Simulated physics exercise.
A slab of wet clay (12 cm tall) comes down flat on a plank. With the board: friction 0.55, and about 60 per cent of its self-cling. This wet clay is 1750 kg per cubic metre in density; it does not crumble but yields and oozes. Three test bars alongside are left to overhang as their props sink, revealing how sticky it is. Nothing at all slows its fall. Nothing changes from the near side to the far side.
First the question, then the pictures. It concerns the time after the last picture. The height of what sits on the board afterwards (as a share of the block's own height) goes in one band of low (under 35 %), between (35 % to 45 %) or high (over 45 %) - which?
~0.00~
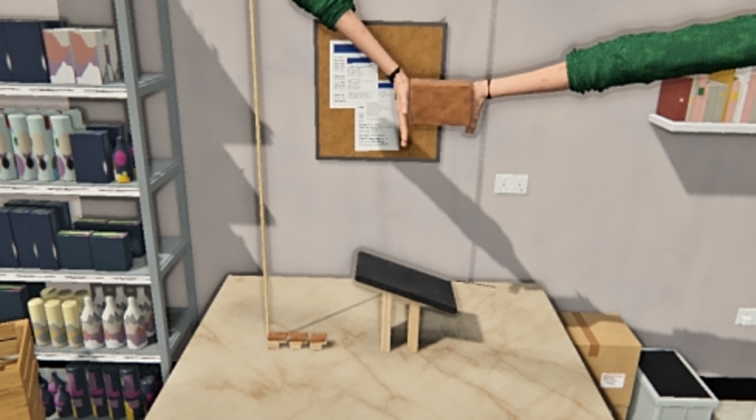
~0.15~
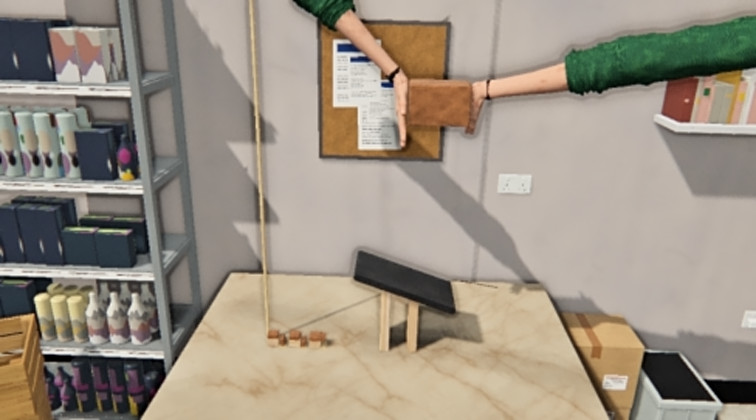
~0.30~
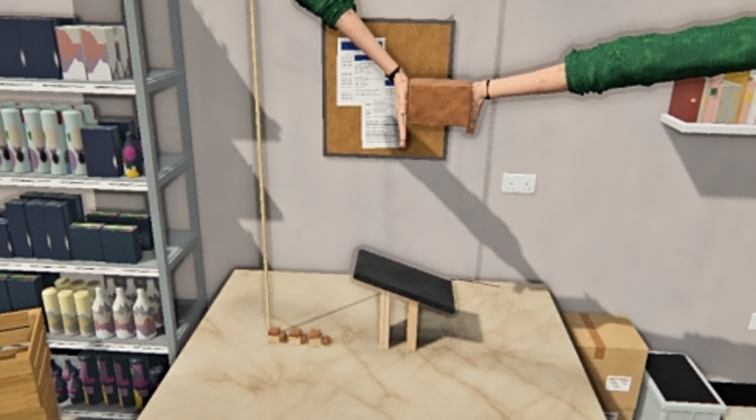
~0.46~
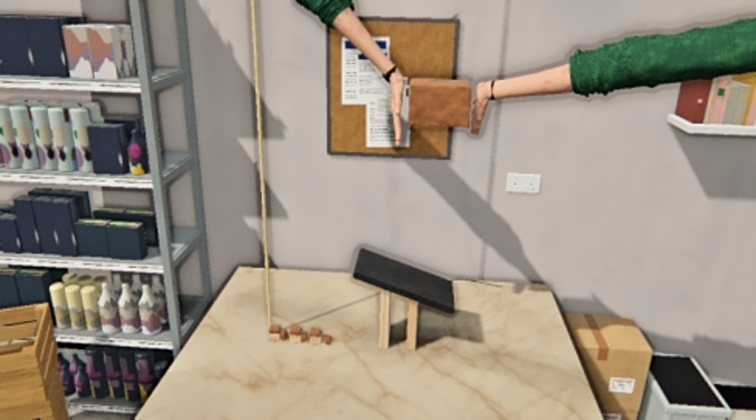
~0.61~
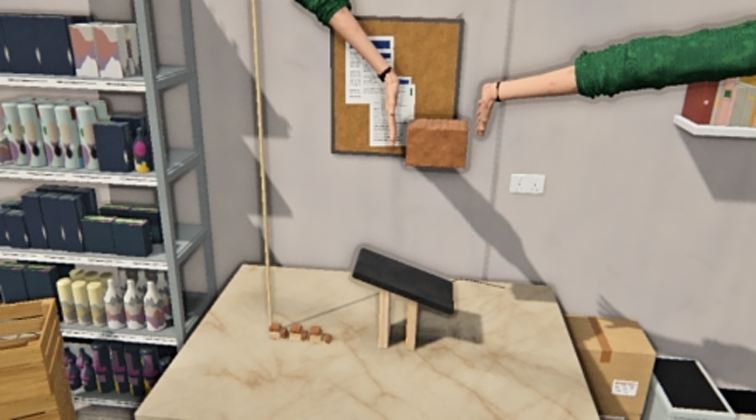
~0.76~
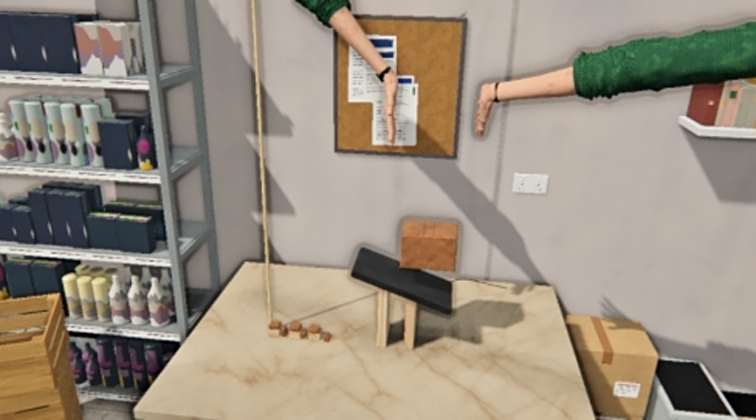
I would put it at between.
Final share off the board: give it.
Off the board: About 50 %.
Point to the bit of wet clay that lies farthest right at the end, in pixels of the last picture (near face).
Position: About (450, 304).
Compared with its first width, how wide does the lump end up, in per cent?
Near 150 % by the end.
After 0.87 s, it stands 47 % of its first height and 7 % has gone off the board.
After 1.01 s, it stands 40 % of its first height and 37 % has gone off the board.
After 1.14 s, it stands 40 % of its first height and 42 % has gone off the board.
After 1.28 s, it stands 40 % of its first height and 52 % has gone off the board.
After 1.40 s, at the end, it stands 40 % of its first height and 52 % has gone off the board.
